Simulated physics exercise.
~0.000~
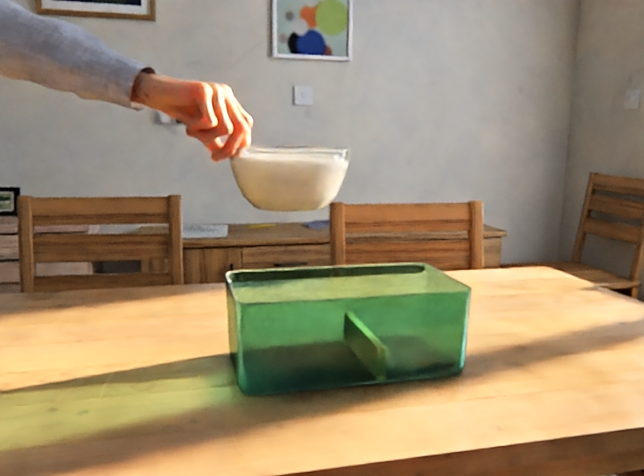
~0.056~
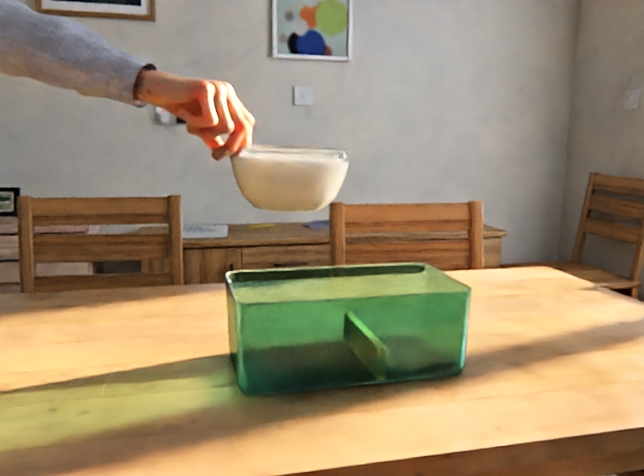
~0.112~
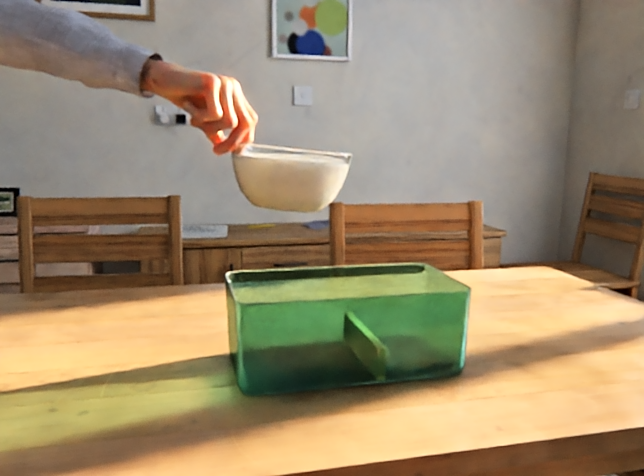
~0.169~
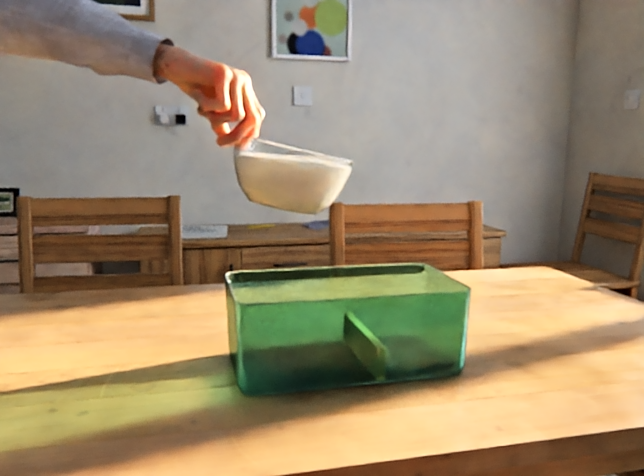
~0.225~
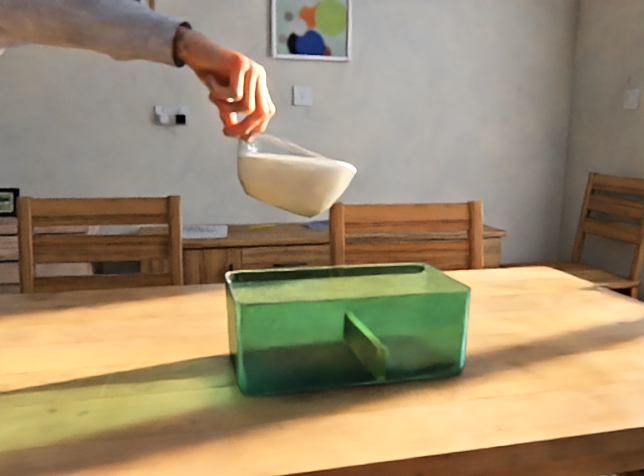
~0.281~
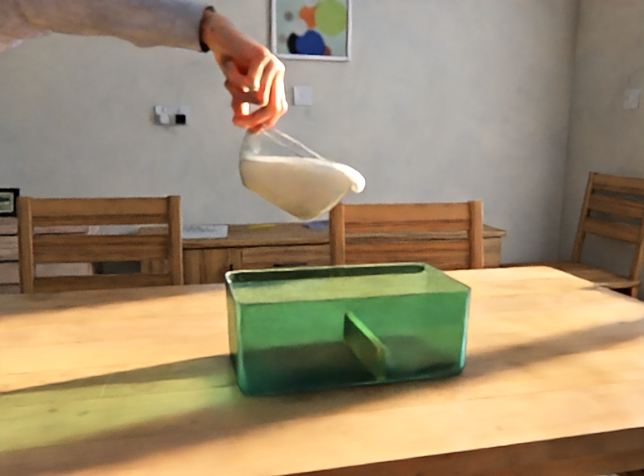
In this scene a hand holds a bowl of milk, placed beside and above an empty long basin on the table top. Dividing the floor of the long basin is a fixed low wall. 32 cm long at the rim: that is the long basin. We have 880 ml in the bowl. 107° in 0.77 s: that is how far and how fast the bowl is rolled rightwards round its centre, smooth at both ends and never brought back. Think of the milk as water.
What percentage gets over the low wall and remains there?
70 %.
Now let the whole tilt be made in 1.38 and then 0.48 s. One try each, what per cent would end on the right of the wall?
Near 80 in a hundred on the first go and near 50 in a hundred on the second.
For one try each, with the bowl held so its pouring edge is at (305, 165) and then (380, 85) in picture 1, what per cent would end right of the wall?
Respectively 15 and 65 %.
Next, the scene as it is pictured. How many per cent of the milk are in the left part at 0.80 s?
The fraction is near 22 percent.
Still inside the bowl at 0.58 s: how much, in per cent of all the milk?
Close to 18 in a hundred.
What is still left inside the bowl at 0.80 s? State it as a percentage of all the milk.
Roughly 0 percent remains.
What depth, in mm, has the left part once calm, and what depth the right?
Once settled, the left stands around 8 mm and the right around 32 mm.
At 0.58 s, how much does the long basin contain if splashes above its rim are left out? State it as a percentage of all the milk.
44 %, give or take.
Then, 0.58 s in, the tilt is 91° and 18 per cent is still to pour, 1 is left of the wall and 44 right of it.
Then, 0.80 s in, the tilt is 107° and 0 per cent is still to pour, 22 is left of the wall and 71 right of it.
Then, 1.02 s in, the tilt is 107° and 0 per cent is still to pour, 28 is left of the wall and 70 right of it.
Then, 1.27 s in, the tilt is 107° and 0 per cent is still to pour, 28 is left of the wall and 70 right of it.
Finally, 28 per cent lies left of the wall, 70 right of it and 2 outside.
